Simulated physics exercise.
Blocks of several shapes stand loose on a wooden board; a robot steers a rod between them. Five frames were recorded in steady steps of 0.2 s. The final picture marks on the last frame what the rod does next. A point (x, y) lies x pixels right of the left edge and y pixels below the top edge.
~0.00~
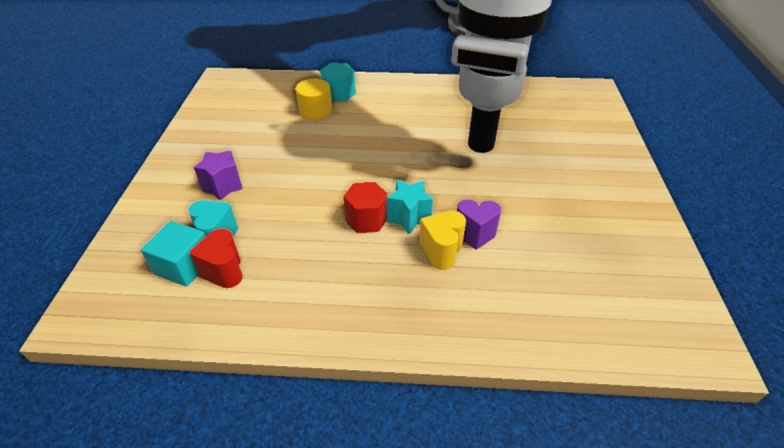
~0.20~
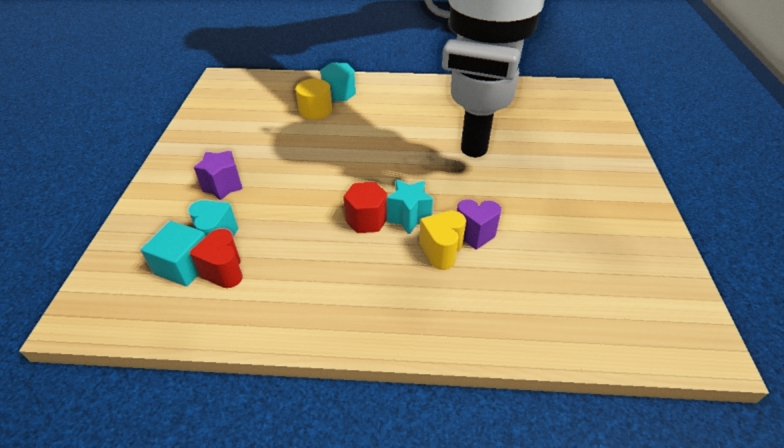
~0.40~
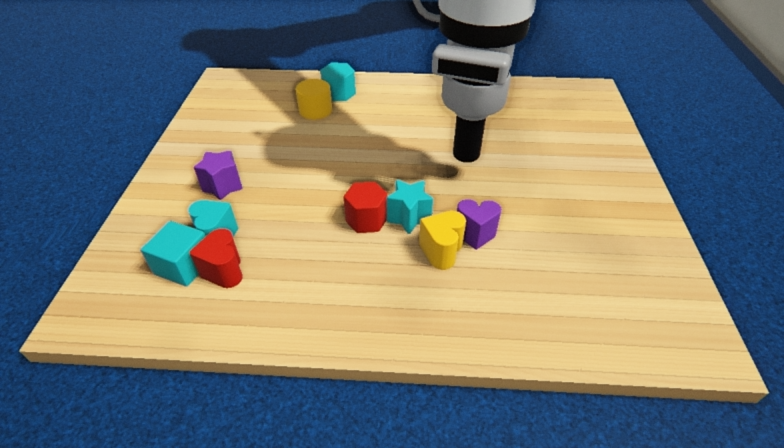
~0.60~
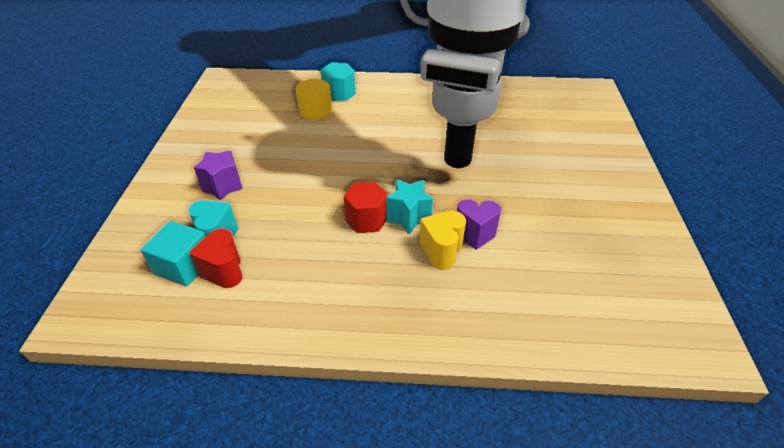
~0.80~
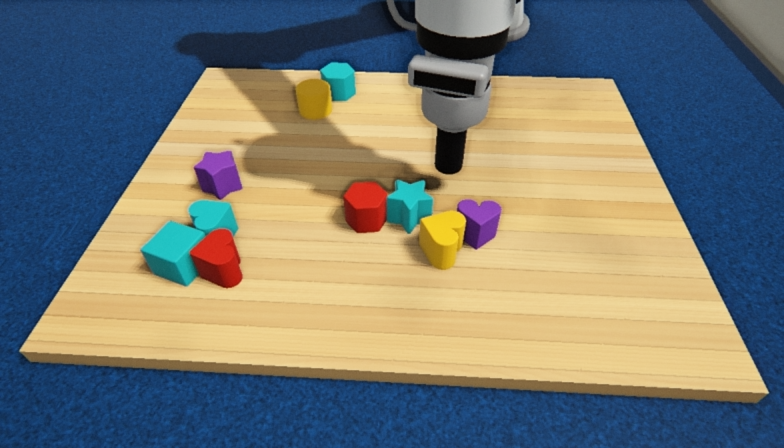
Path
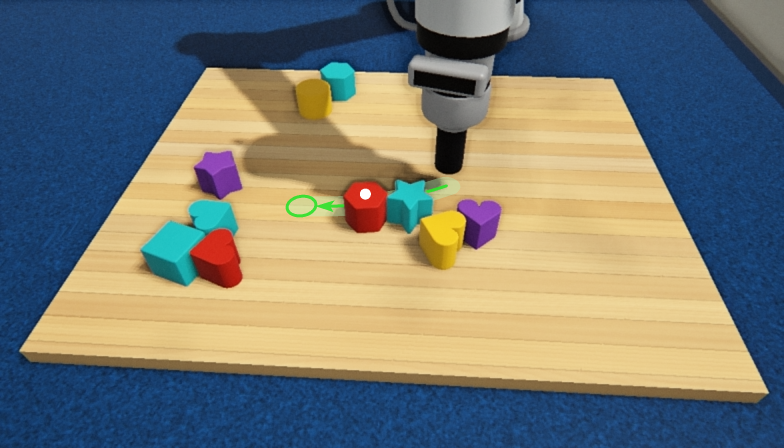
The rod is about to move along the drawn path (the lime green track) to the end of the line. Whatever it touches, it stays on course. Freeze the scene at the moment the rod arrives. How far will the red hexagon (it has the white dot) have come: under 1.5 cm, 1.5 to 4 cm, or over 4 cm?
The answer will be the middling band, 1.5 to 4 cm.
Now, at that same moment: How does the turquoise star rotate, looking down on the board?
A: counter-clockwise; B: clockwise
Option A.
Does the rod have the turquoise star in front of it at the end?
No
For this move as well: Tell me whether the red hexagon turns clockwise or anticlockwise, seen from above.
Bird's-eye view: Counterclockwise.
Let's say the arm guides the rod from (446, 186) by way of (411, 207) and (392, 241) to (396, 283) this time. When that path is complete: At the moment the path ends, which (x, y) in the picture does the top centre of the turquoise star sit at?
The top centre is at (384, 284).
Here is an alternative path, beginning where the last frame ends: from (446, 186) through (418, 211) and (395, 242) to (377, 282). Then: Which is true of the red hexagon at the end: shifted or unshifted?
By the time the path is finished, it has moved at least a centimetre.
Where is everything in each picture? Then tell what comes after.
Lower end of the rod at (481, 146), tops of blocks, red hexagon at (365, 194), turquoise star at (410, 192), purple heart at (480, 209), in the first frame.
Rod at (474, 151), blocks as before, in the second frame.
Rod at (466, 156), blocks as before, in the third frame.
Rod at (458, 161), blocks as before, in the fourth frame.
Rod at (448, 167), red hexagon at (365, 194), turquoise star at (410, 192), purple heart at (480, 209), in the fifth frame.
The drawn path runs from (446, 186) via (377, 203), ending at (302, 206); the dot is on the red hexagon.
What follows on the original path. One third of the way, rod at (402, 180); turquoise star at (407, 193).
Two thirds of the way, rod at (350, 186); red hexagon at (344, 204), turned 55° anticlockwise; turquoise star at (402, 194), turned 35° anticlockwise.
At the end, rod at (298, 187); red hexagon at (339, 205), turned 70° anticlockwise; turquoise star at (402, 194), turned 35° anticlockwise; purple heart not moved.
